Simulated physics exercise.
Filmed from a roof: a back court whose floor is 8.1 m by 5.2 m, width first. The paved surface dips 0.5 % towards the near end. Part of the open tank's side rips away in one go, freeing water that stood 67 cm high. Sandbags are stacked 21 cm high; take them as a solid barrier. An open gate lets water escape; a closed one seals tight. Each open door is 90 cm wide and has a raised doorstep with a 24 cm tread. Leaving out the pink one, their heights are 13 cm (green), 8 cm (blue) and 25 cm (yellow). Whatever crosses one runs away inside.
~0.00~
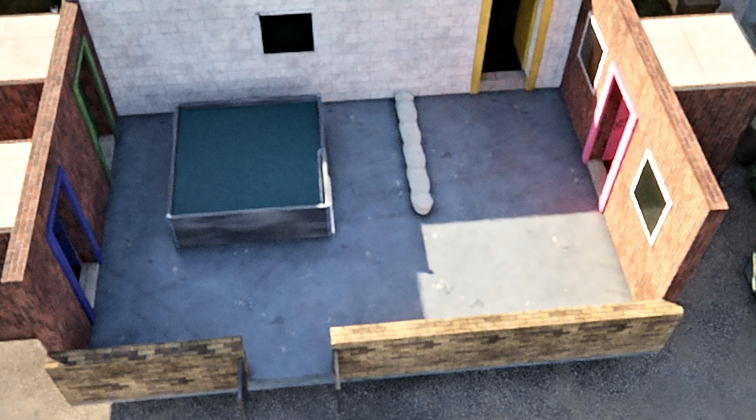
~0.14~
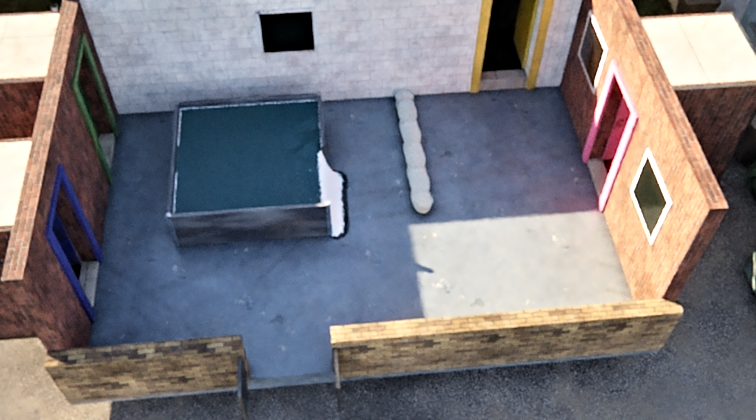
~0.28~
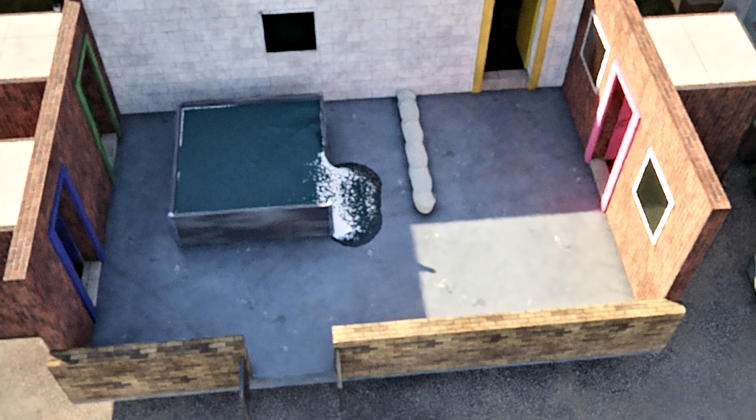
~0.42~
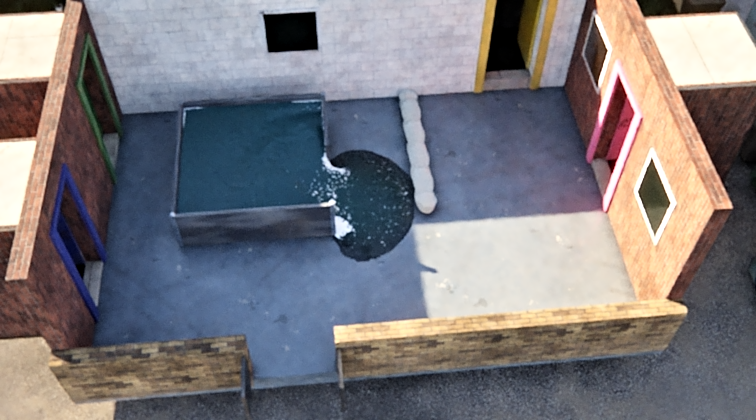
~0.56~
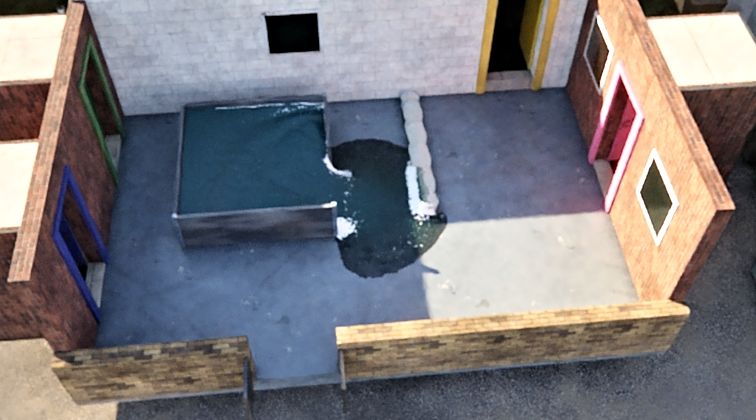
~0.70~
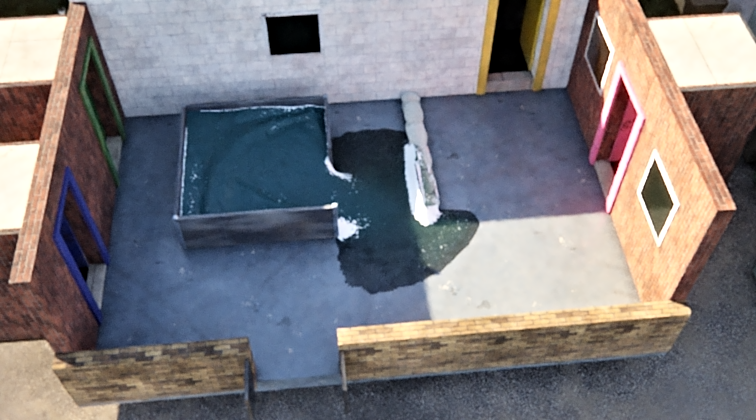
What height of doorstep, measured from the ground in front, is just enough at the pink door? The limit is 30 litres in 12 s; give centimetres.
Some 9.5 cm above the ground.
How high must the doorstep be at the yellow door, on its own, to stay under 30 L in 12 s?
About 11.5 cm at yellow.
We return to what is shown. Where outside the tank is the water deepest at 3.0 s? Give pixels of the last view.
At about (617, 334).
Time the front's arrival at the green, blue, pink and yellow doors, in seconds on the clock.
Arrival: Green 4.0 s, blue 6.0 s, pink 2.4 s, yellow 2.6 s.
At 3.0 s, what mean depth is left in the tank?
Some 34 cm.
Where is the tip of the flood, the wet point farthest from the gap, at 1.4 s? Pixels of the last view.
At about (588, 244).
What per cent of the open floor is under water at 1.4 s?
Some 25 per cent of it.
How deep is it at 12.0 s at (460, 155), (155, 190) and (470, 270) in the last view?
Roughly 12, 3 and 12 cm, in turn.
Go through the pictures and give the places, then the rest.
The first picture shows the open tank at (249, 156) is whole and still, 67 cm deep; the pink door at (607, 144) is dry.
In the second picture, water pours out at (325, 193) and has run 0.3 m, to (345, 224); about 10 cm deep outside, 67 cm at the back.
In the third picture, water pours out at (327, 195) and has run 0.8 m, to (376, 190); about 11 cm deep outside, 67 cm at the back.
In the fourth picture, the front is at (409, 202), 1.3 m from the gap at (329, 196); 2.2 m2 of floor is wet, 67 cm left at the back.
In the fifth picture, the gap is at (331, 197), the front 1.7 m out at (440, 224); the back of the open tank holds 67 cm.
In the sixth picture, the gap is at (332, 198), the front 2.2 m out at (471, 226); the back of the open tank holds 66 cm; the pink door at (614, 144), 4.5 m from the gap, is still 2.4 m from the nearest water.
After 1.4 s water covers 25 % of the floor, deepest (42 cm) near (411, 204); it has not reached the pink door.
After 3.0 s water covers 60 % of the floor, deepest (40 cm) near (617, 334); 14 cm at the pink door, 0 litres in over its 12 cm doorstep.
After 12.0 s water covers 95 % of the floor, deepest (16 cm) near (545, 340); 10 cm at the pink door, 12 litres in over its 12 cm doorstep.
At the pink door as built, the water arrived by 2.5 s and peaked near 16 cm at 9.6 s.
With a doorstep of 8 cm, 52 litres would have come in within the 12 s; with 10.5 cm, 22 litres. So under 30 litres takes about 9.5 cm.
